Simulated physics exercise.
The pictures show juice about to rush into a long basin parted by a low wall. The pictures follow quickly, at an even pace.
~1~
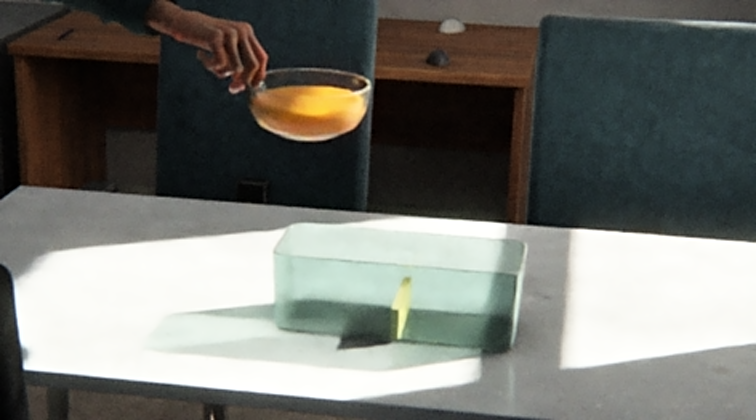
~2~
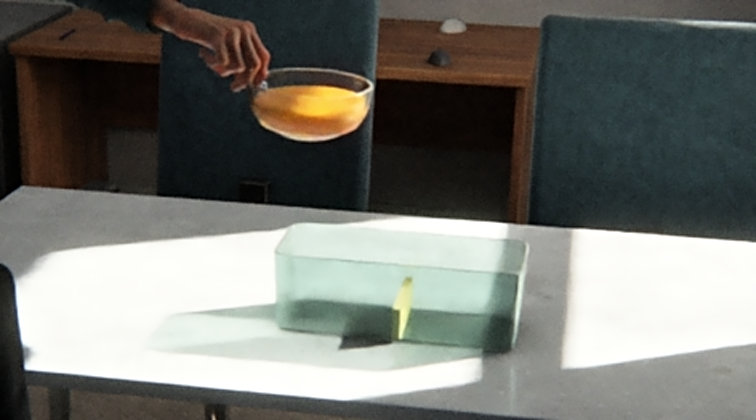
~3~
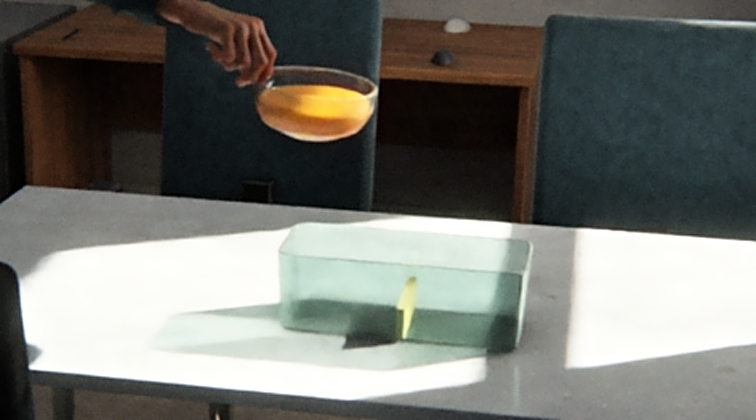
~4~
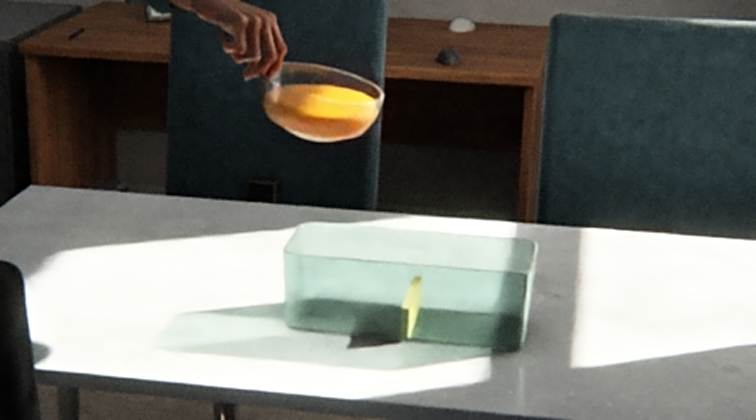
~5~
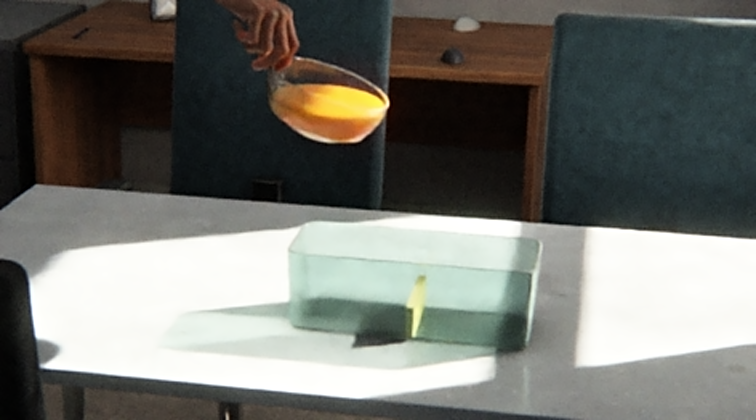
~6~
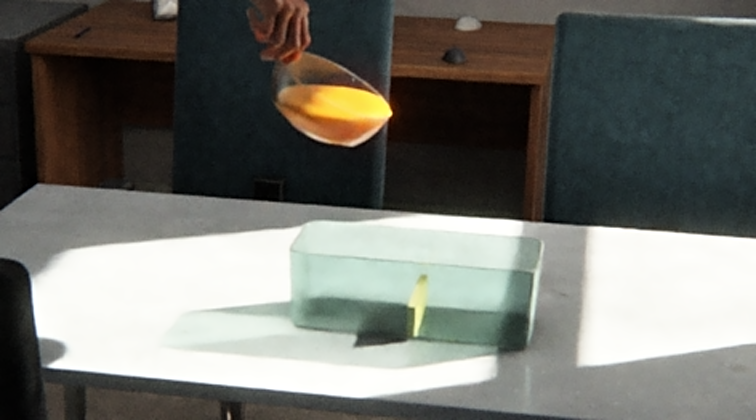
A glass bowl of orange juice, held by a hand above a long greenish basin with a low yellow divider, drifted slightly right, then tilted steadily until the juice reached its right-hand rim.
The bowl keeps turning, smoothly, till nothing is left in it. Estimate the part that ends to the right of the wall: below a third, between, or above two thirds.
It comes to between a third and two thirds.
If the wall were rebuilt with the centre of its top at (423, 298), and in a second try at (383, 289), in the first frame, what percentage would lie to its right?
About 25 and 75 per cent.
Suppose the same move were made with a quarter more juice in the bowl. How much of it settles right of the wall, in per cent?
Near 60 %.
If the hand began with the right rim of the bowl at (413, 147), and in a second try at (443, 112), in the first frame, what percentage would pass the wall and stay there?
About 85 and 90 per cent.
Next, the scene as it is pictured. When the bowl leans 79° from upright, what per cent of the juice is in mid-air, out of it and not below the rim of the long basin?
Some 55 per cent.
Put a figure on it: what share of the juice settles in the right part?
Roughly 55 in a hundred.
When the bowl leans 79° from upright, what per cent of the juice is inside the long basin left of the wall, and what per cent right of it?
Left about 5, right about 20.
A moment on, the bowl is tipped on its side and 25 per cent is still to pour, 4 is left of the wall and 18 right of it.
Next, the bowl is tipped on its side and 4 per cent is still to pour, 32 is left of the wall and 54 right of it.
Then the bowl is tipped on its side and 0 per cent is still to pour, 44 is left of the wall and 54 right of it.
Later the bowl is tipped on its side and 0 per cent is still to pour, 44 is left of the wall and 55 right of it.
At rest 44 per cent lies left of the wall, 54 right of it and 1 outside.
